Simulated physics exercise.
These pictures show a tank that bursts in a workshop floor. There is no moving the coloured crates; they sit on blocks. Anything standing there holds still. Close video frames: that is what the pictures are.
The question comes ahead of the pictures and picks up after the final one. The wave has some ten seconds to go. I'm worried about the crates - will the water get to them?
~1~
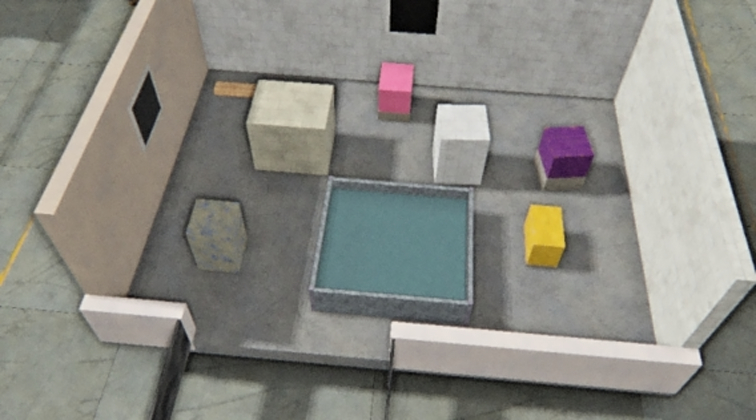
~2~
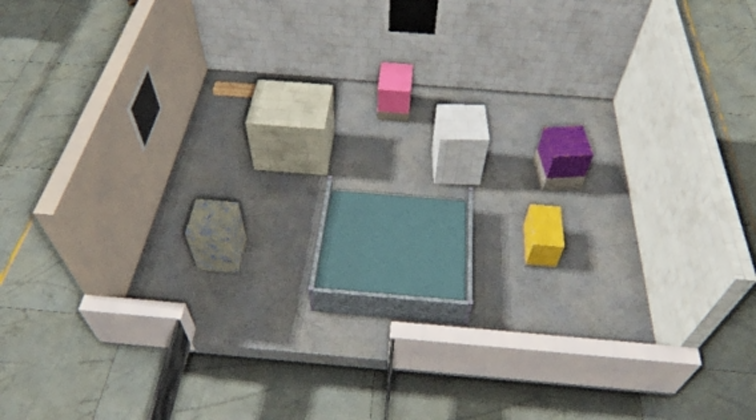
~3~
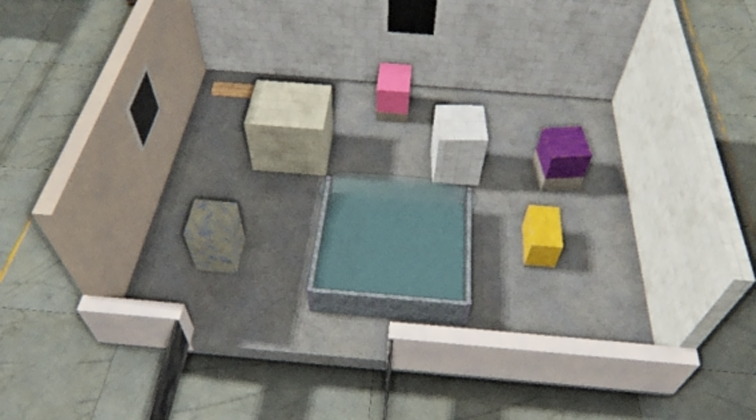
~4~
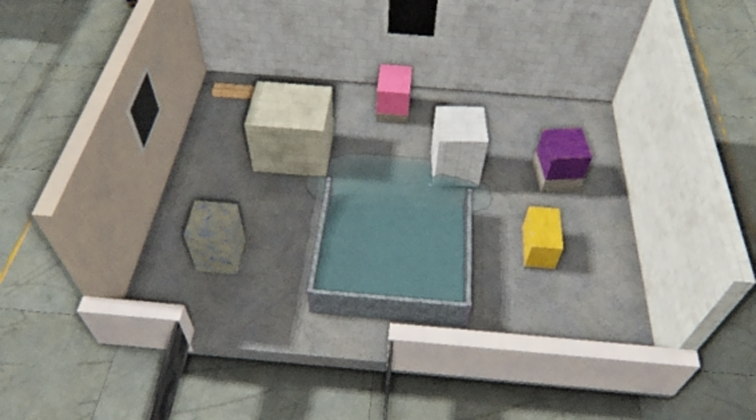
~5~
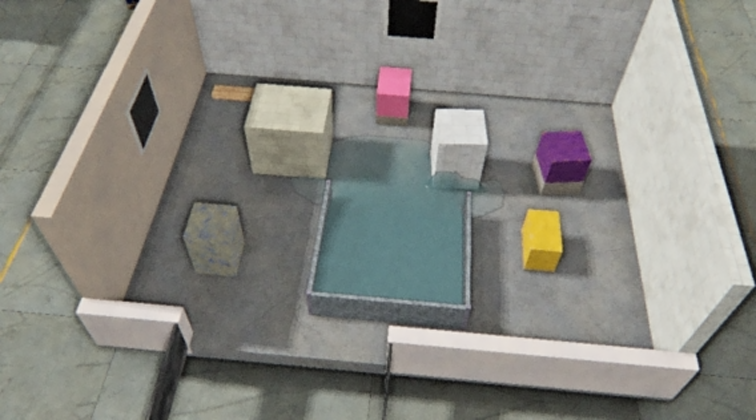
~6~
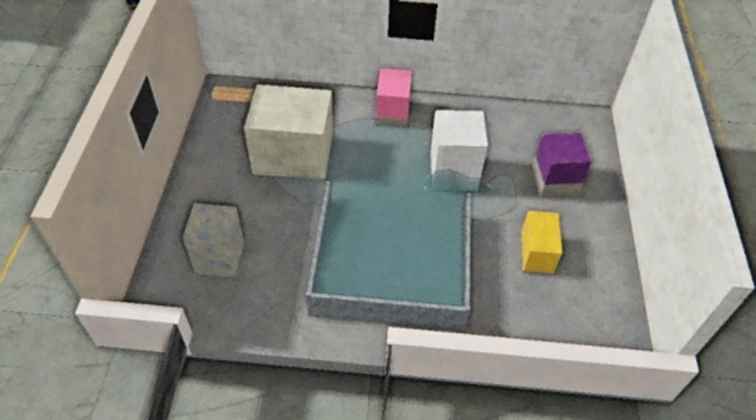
As I see it, the purple crate is left alone by the water; the pink crate is lapped by the water; the yellow crate is lapped by the water.
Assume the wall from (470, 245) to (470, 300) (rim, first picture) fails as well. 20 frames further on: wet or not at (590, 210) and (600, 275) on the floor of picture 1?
Submerged, submerged.
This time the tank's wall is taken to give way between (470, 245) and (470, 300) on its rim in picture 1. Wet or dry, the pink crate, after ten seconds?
The pink crate is not overtopped.
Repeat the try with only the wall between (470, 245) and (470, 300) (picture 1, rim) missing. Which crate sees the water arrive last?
The crate marked pink.
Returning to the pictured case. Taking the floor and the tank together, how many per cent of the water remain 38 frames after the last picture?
100 %.
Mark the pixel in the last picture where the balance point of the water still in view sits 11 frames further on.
The water's centre sits above (399, 189).
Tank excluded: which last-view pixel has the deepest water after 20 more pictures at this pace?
My best guess is roughly (215, 77).
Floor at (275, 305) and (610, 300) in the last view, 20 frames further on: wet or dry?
Clear, then swamped.
A moment on, water covers 25 % of the floor; the purple crate water round its plinth, the pink crate water round its plinth, the yellow crate water round its plinth.
Next, water covers 40 % of the floor; the purple crate water round its plinth, the pink crate water round its plinth, the yellow crate water round its plinth.
Then, water covers 55 % of the floor; the purple crate water round its plinth, the pink crate water round its plinth, the yellow crate water round its plinth.
Later, water covers 80 % of the floor; the purple crate water round its plinth, the pink crate water round its plinth, the yellow crate water round its plinth.
In the end, water covers 100 % of the floor; the purple crate stayed above the water, the pink crate was topped, the yellow crate was topped.
